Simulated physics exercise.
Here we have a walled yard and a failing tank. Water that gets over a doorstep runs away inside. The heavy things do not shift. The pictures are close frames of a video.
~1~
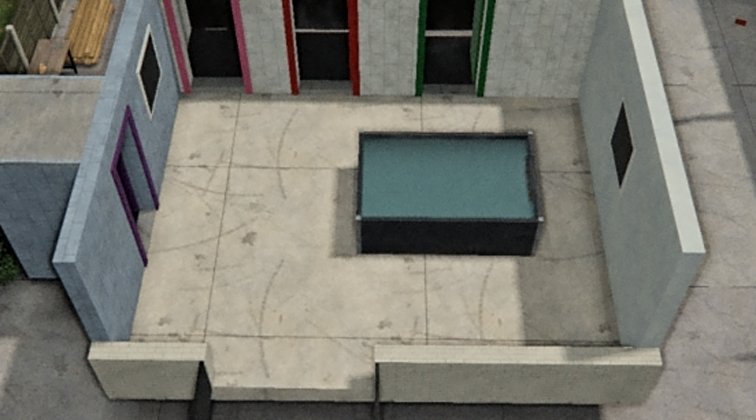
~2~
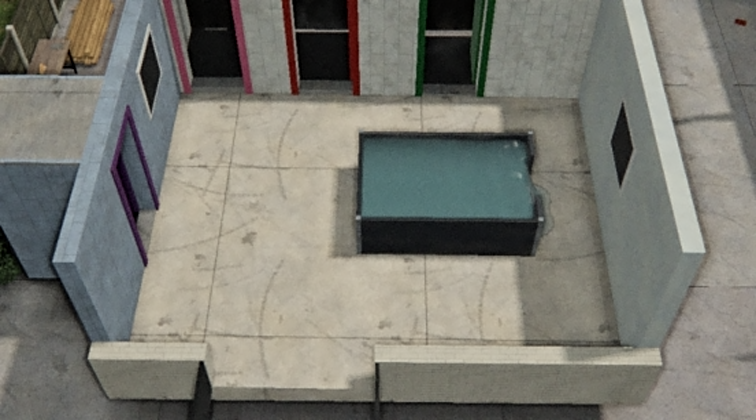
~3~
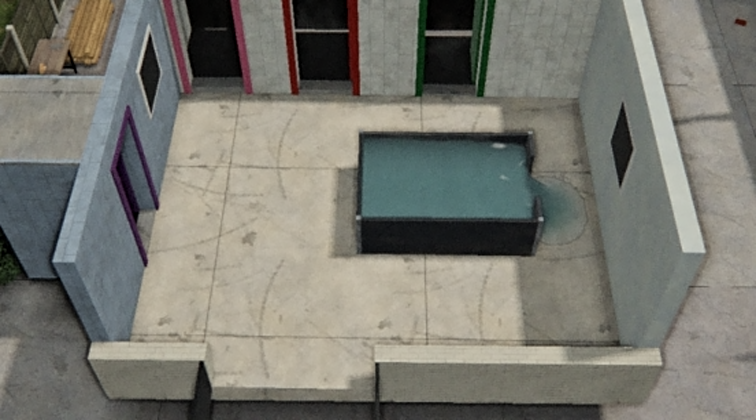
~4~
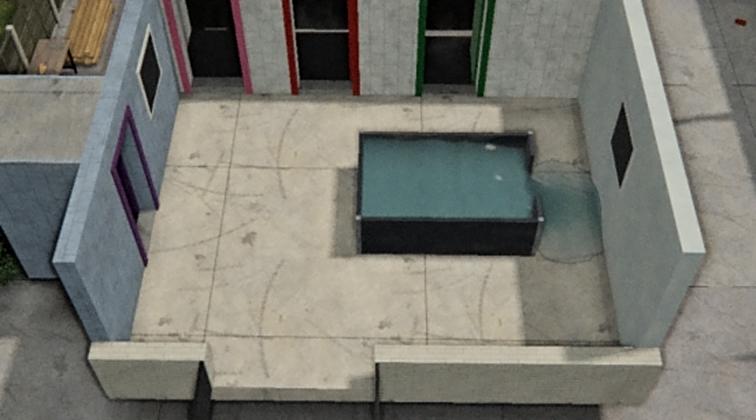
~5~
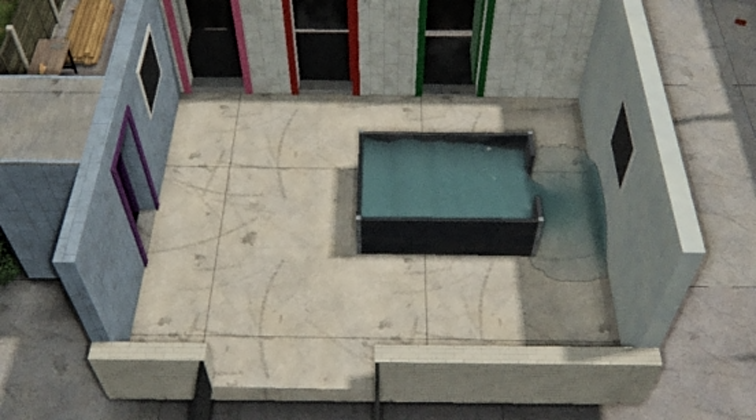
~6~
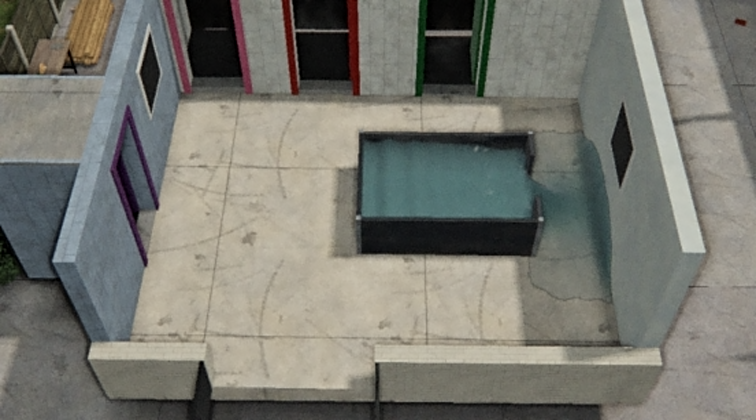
The clip opens on a walled yard with a dark, rectangular tank full of still, blue-green water. Water then pours from a gap in its right side and spreads across the shaded concrete to the right-hand wall. It fans out along the wall's base as the level in the tank drops slightly.
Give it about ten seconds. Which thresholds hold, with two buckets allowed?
In the end: The purple door takes more than that; the pink door stays under that; the green door takes more than that; the red door stays under that.
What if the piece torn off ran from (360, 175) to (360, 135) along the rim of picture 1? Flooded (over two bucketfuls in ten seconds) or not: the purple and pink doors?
My reading: Purple goes over; pink passes that mark.
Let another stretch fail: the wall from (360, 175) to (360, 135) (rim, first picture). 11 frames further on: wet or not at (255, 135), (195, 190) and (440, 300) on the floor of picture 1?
As listed: Under water, covered, not flooded.
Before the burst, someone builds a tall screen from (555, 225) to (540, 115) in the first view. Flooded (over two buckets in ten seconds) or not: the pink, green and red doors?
Pink door takes less, green door is over, red door holds.
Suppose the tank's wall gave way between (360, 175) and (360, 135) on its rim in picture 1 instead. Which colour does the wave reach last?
The green door.
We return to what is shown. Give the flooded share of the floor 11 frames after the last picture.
About 30 per cent.
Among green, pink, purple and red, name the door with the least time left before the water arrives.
It is the green one.
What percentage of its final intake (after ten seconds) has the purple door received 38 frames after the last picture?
Roughly 15 per cent.
A moment on, water covers 15 % of the floor; the purple door not reached, the pink door not reached, the green door not reached, the red door not reached.
Next, water covers 30 % of the floor; the purple door not reached, the pink door not reached, the green door wet at the sill, nothing in, the red door not reached.
Then, water covers 60 % of the floor; the purple door not reached, the pink door not reached, the green door under two buckets in, the red door wet at the sill, nothing in.
Later, water covers 95 % of the floor; the purple door under two buckets in, the pink door wet at the sill, nothing in, the green door over two buckets in, the red door wet at the sill, nothing in.
In the end, water covers 100 % of the floor; the purple door over two buckets in, the pink door under two buckets in, the green door over two buckets in, the red door wet at the sill, nothing in.
